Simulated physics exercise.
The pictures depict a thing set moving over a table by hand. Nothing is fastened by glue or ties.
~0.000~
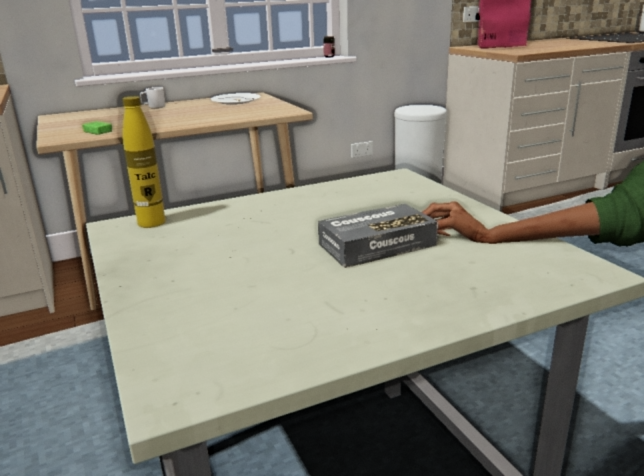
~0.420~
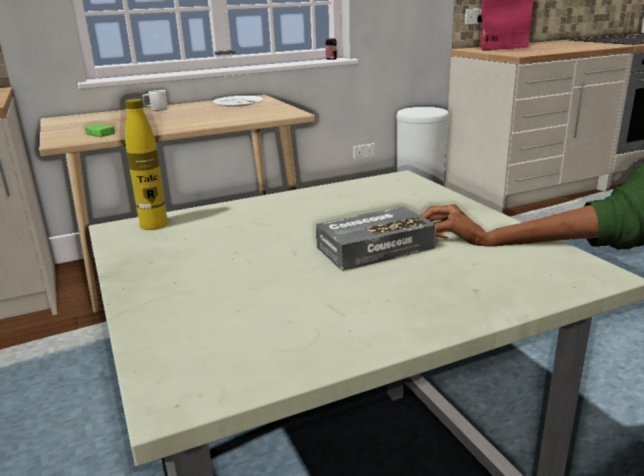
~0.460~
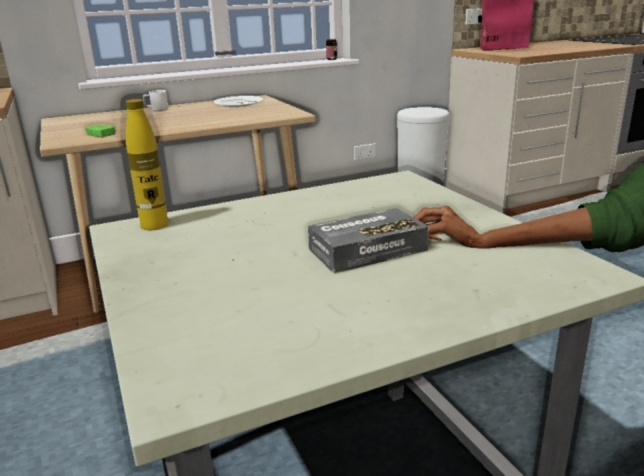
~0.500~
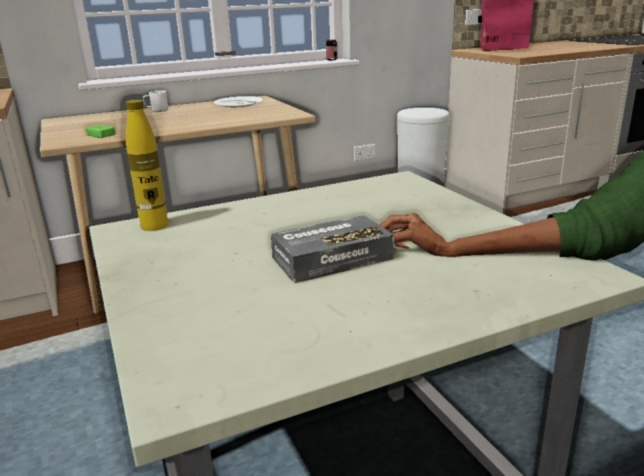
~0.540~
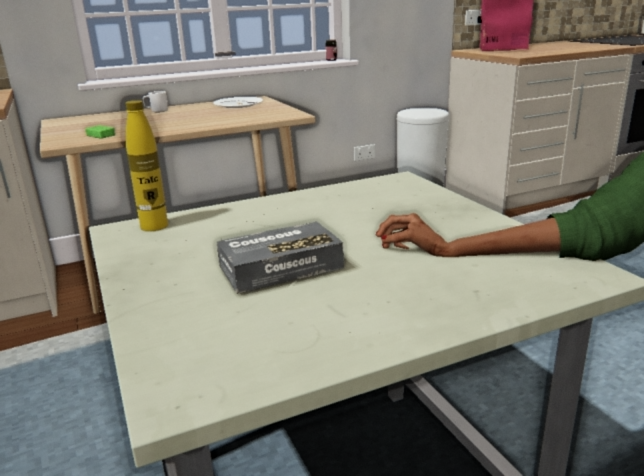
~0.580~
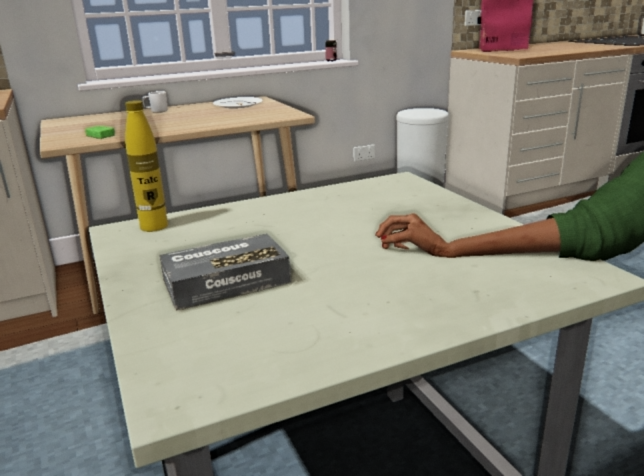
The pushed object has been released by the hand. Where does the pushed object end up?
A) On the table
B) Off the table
Off the table.
After 0.88 s, grey packet now off the table.
After 1.08 s, things are still on the move.
By the end (1.3 s), off the table, grey packet.
